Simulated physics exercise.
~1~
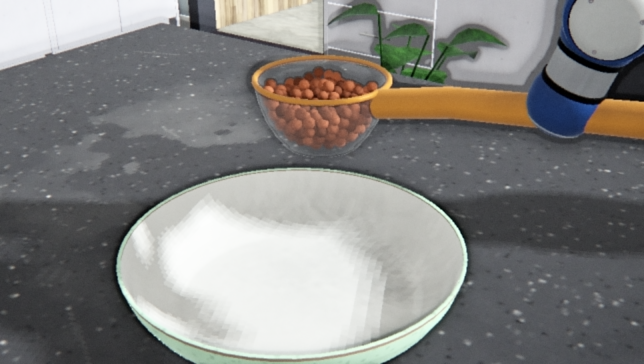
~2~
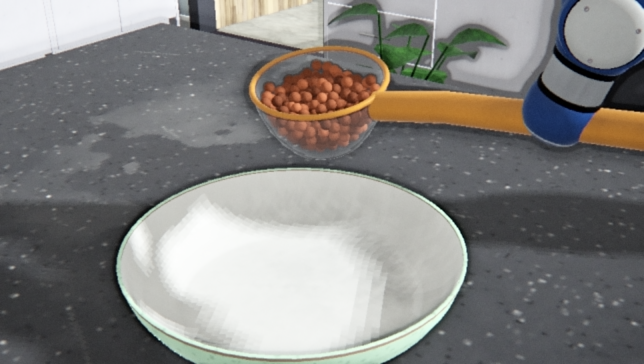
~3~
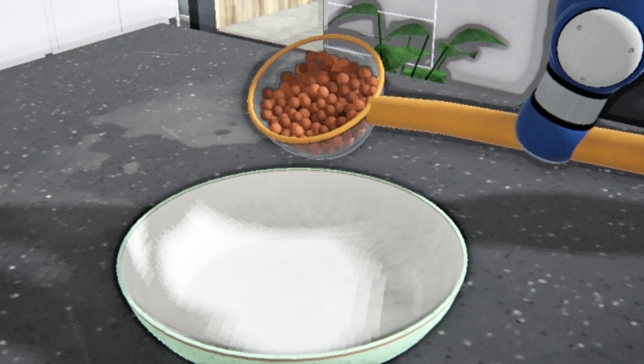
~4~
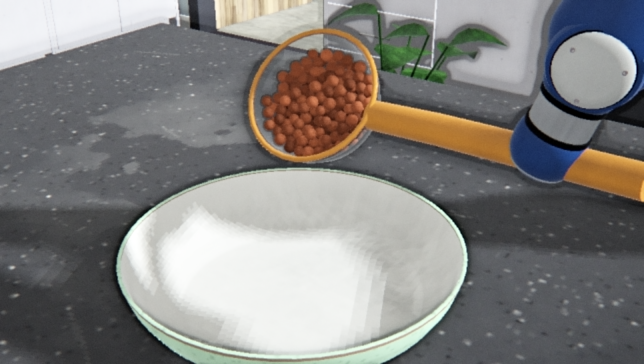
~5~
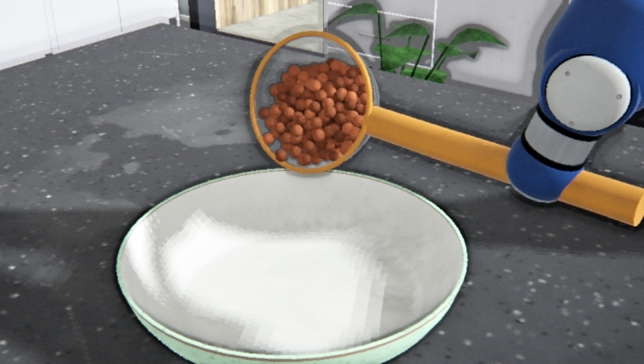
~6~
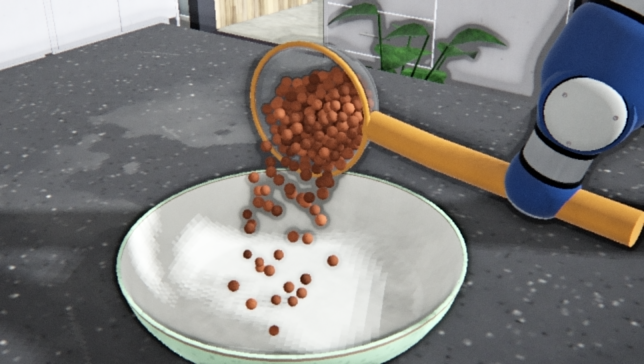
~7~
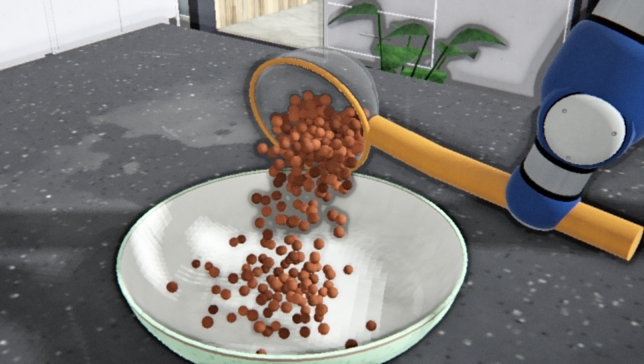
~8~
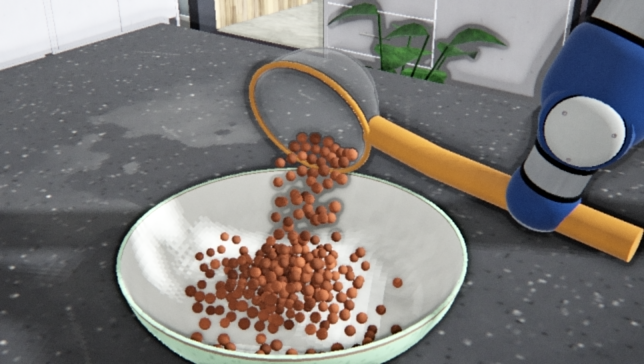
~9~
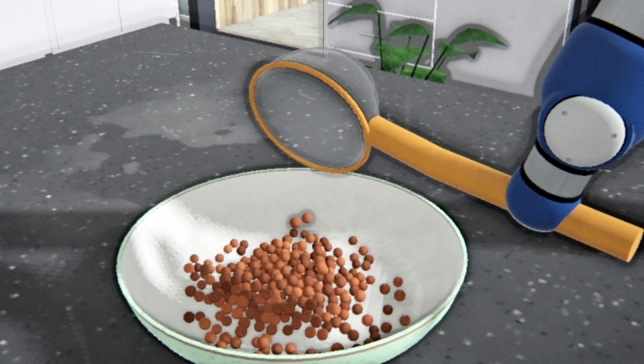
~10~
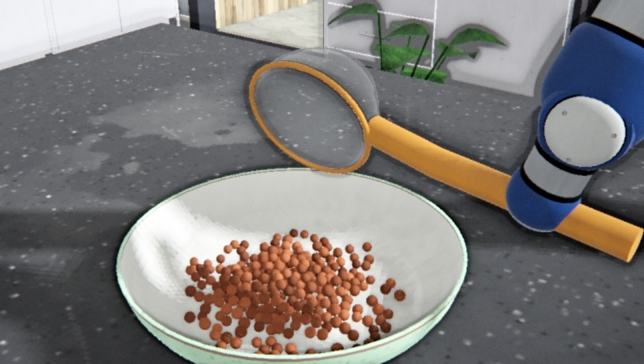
A clear ladle with an orange rim and handle, heaped with reddish-brown clay pellets, is held by a blue and white robotic arm above a speckled dark grey countertop. The view looks slightly down on a wide, pale green-edged pan with a white inside, empty in the foreground. The arm tilts the ladle steadily toward the left while the pellets stay in. Then a few spill over the rim, followed by a thick stream that scatters and piles up in the pan. At the end the ladle hangs tipped and empty, and the pellets lie heaped below.
